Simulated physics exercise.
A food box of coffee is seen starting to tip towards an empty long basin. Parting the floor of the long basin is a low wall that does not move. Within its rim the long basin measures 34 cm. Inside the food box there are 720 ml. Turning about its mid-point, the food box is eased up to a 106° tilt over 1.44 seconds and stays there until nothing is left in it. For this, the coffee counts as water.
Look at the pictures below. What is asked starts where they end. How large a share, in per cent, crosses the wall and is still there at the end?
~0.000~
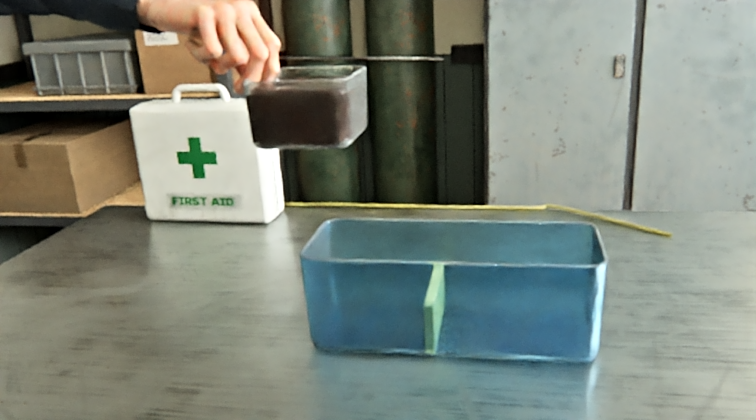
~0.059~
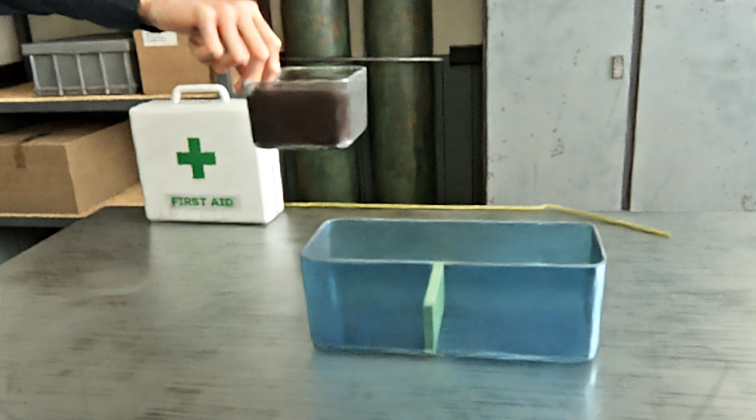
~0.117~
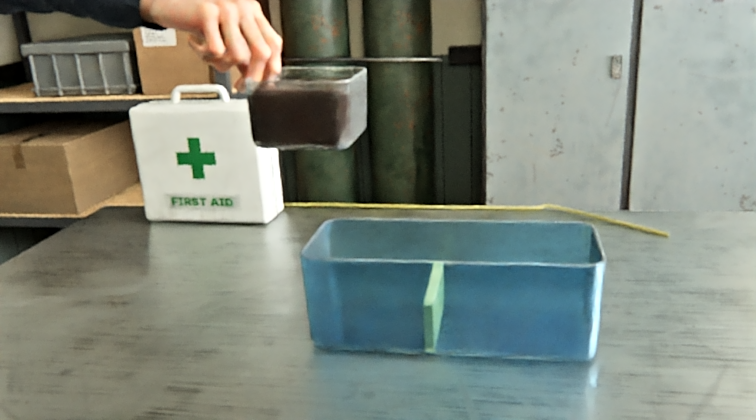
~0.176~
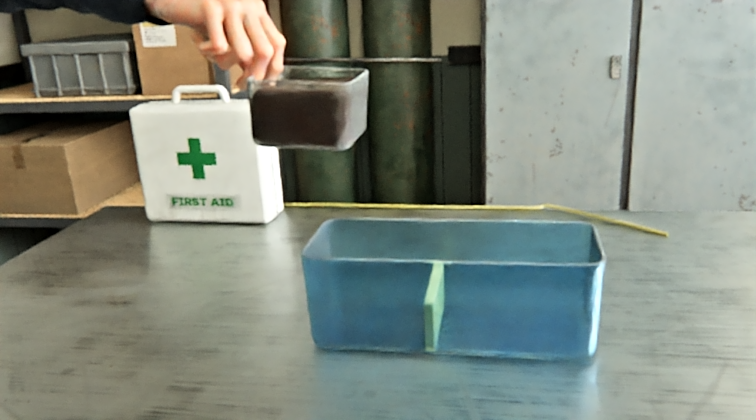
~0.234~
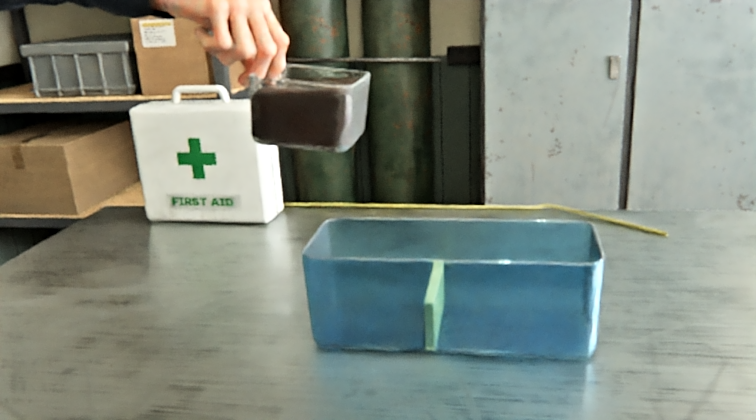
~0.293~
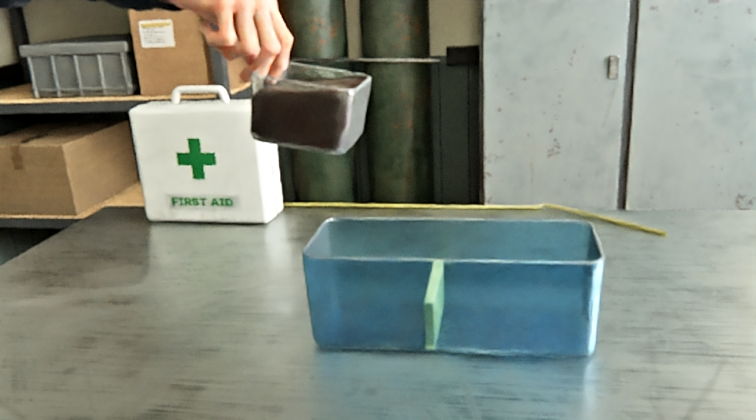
A share of about 56 per cent.
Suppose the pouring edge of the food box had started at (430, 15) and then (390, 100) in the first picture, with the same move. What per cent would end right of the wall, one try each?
Respectively about 95 and 70 percent.
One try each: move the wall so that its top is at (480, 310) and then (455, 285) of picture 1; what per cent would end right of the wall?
I'd put it at about 20 per cent for the first and about 15 per cent for the second.
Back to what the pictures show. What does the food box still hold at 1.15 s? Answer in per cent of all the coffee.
12 %.
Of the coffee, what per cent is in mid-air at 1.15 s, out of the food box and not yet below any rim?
10 in a hundred, give or take.
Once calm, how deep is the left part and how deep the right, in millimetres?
Final levels - left approx 18 mm, right approx 18 mm.
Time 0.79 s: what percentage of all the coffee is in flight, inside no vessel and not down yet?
Around 30 percent.
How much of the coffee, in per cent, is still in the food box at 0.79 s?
Some 58 per cent.
By 0.79 s the tilt is 61° and 58 per cent is still to pour, 5 is left of the wall and 8 right of it.
By 1.15 s the tilt is 96° and 12 per cent is still to pour, 22 is left of the wall and 56 right of it.
By 1.53 s the tilt is 106° and 0 per cent is still to pour, 41 is left of the wall and 56 right of it.
By 1.94 s the tilt is 106° and 0 per cent is still to pour, 42 is left of the wall and 56 right of it.
At rest 42 per cent lies left of the wall, 56 right of it and 2 outside.
